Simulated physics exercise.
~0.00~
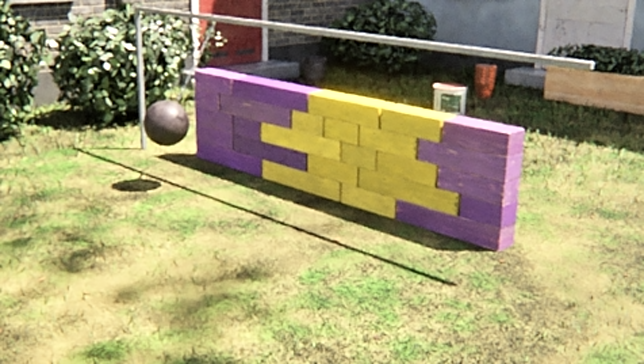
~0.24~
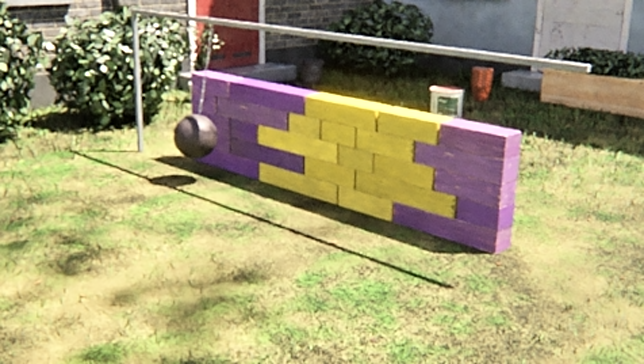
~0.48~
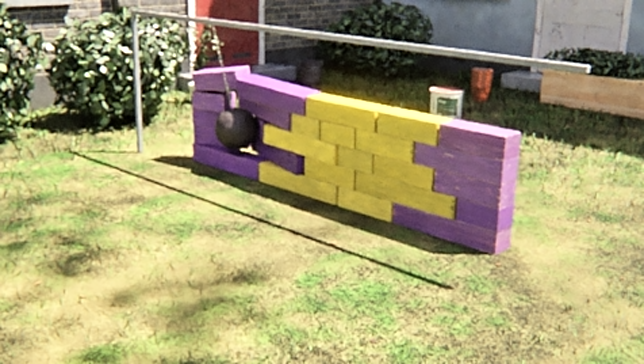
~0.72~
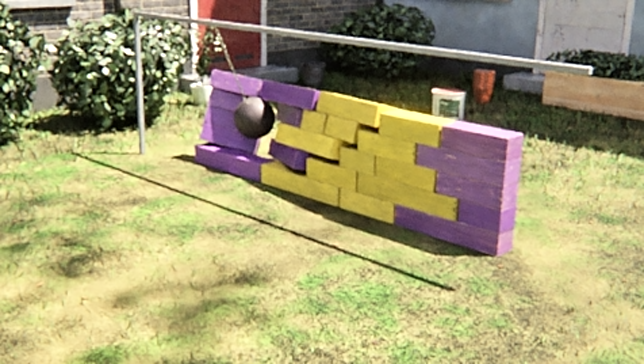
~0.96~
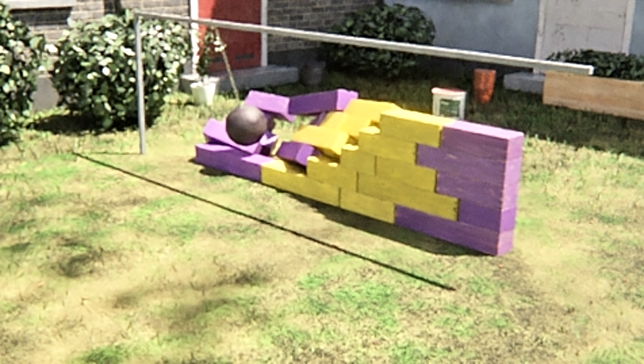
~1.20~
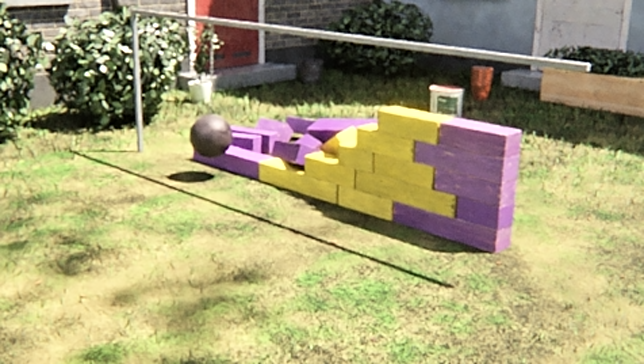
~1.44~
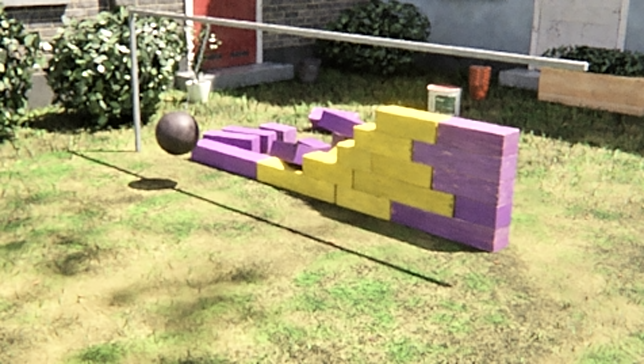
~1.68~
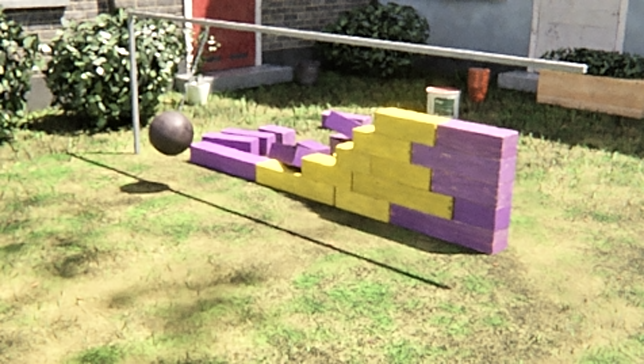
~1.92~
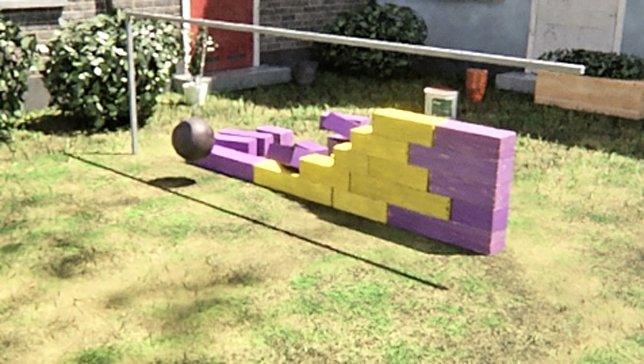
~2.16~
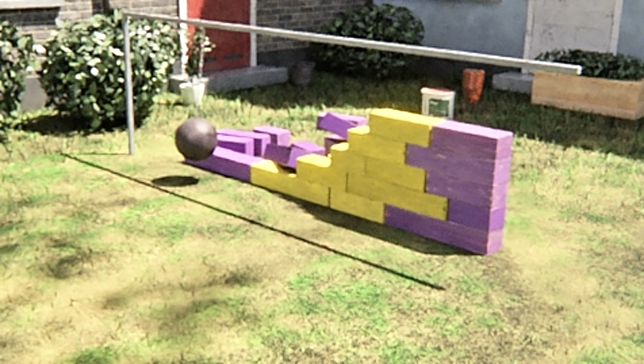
A dark ball swings into a purple and yellow wall, toppling its left end.
